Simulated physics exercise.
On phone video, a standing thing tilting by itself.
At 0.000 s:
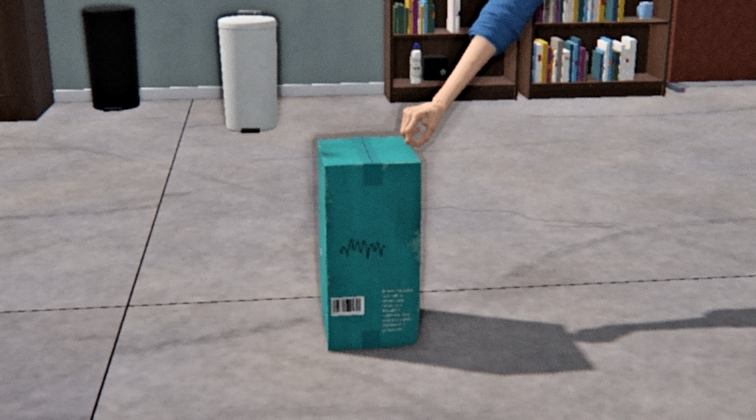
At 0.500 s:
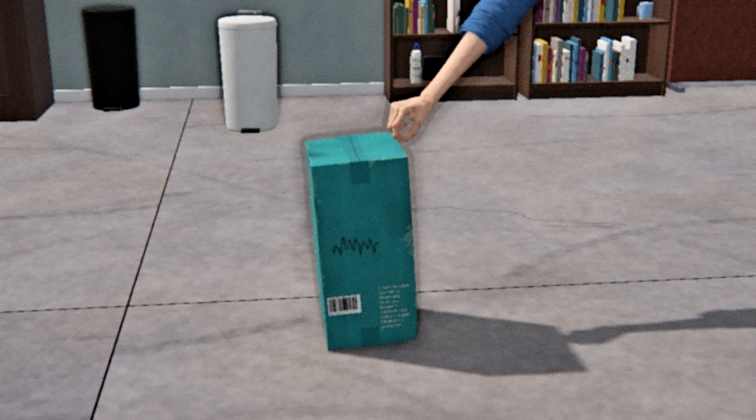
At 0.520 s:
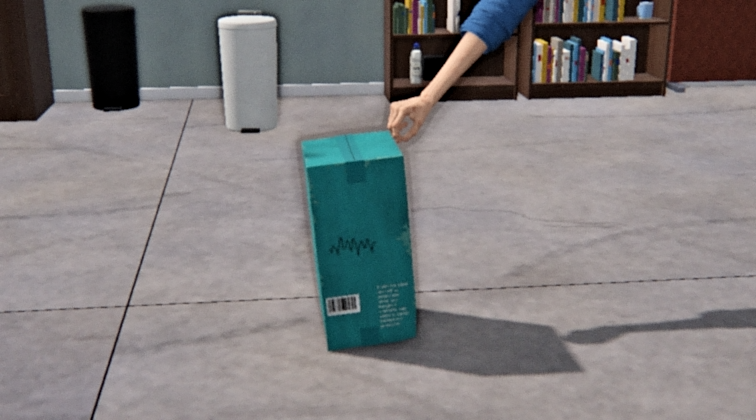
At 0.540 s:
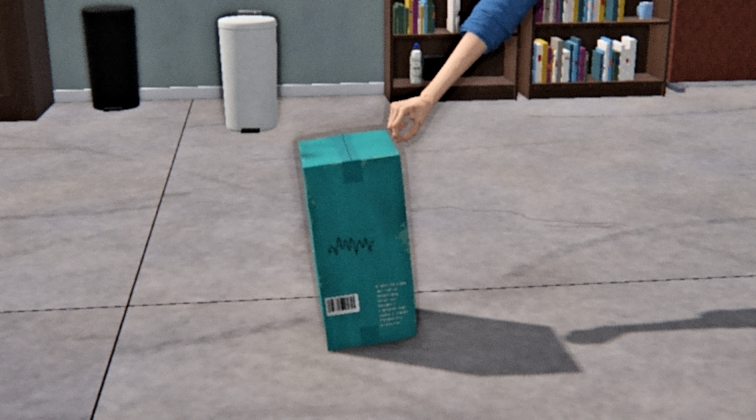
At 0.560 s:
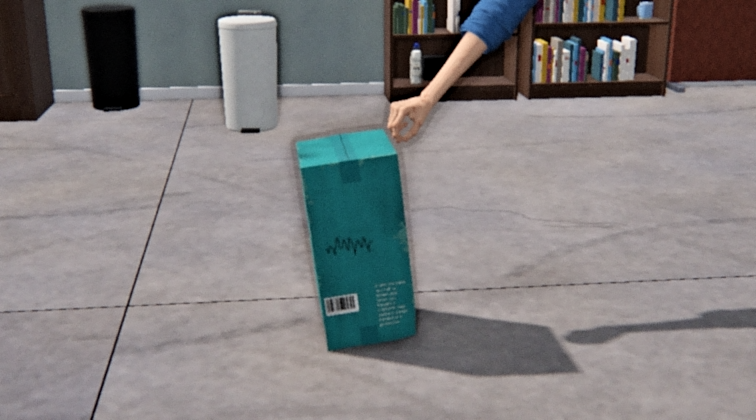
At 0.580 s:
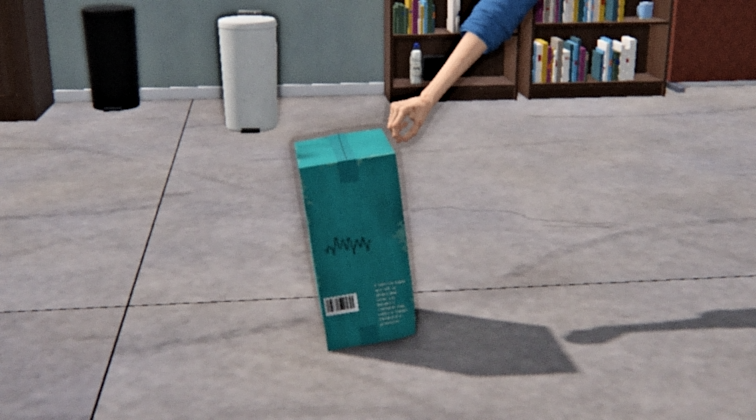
In this clip, a tall turquoise box stands upright on a grey floor with a hand at its top right edge; the hand shifts slightly left as the box tilts a little to the left, its lean increasing only slightly afterward.
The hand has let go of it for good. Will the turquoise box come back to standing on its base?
Upright again.
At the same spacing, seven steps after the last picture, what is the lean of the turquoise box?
It would lean something like 4° by then.
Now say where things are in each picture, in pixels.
In the first picture, turquoise box (368, 242) upright.
In the second picture, turquoise box (361, 239) 4° off upright.
In the third picture, turquoise box (359, 239) 5° off upright.
In the fourth picture, turquoise box (358, 238) 6° off upright.
In the fifth picture, turquoise box (356, 238) 7° off upright.
In the sixth picture, turquoise box (355, 238) 7° off upright.
After 0.78 s, turquoise box upright near (366, 241).
In the end (1.6 s), the turquoise box rocks back upright, near (368, 242).
